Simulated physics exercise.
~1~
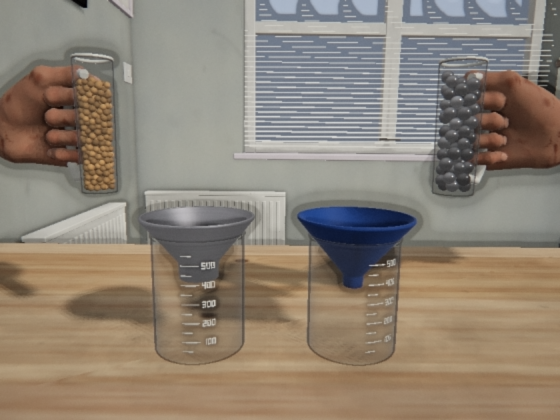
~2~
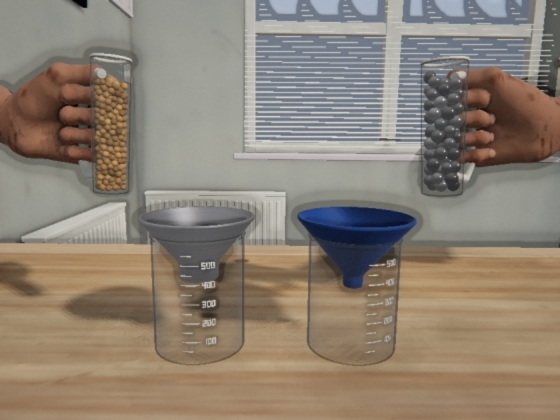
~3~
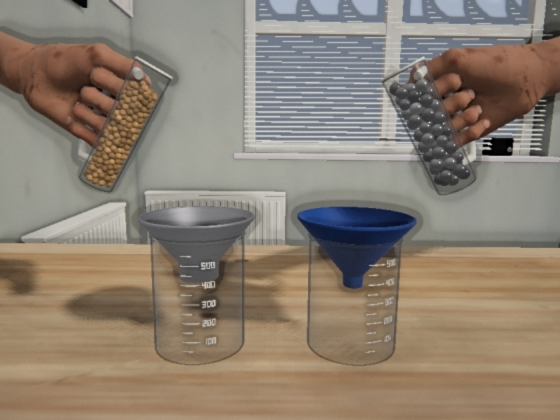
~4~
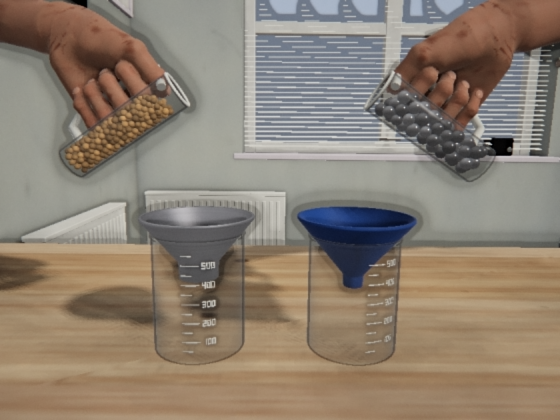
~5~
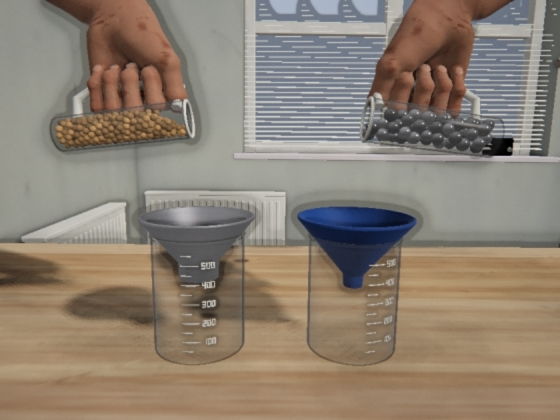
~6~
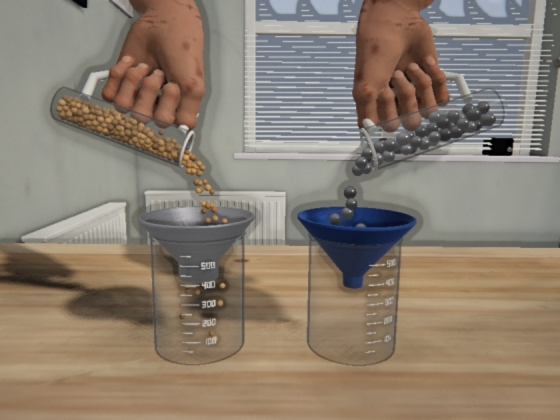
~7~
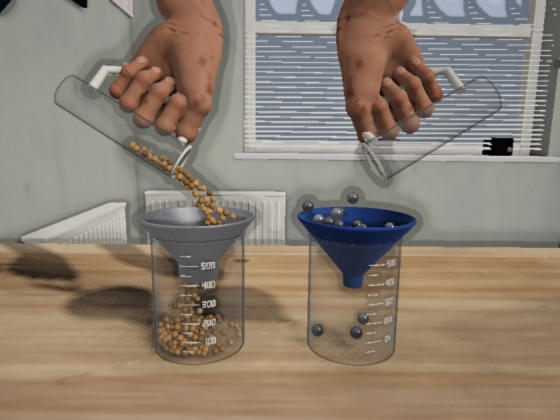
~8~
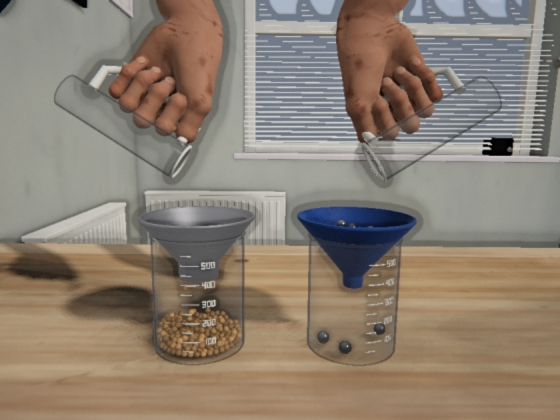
On a wooden table in front of a grey-green wall and a window with blinds, seen from a still, level viewpoint, two clear jars hold funnels, grey on the left and blue on the right. Above them, two hands hold clear cups, the left full of small tan balls, the right full of larger grey ones. The hands move inward and tip the cups until the balls pour into the funnels. The tan balls stream through and pile up in the left jar. Only a few grey balls drop through, and the rest stay stuck in the blue funnel beneath the emptied cup.
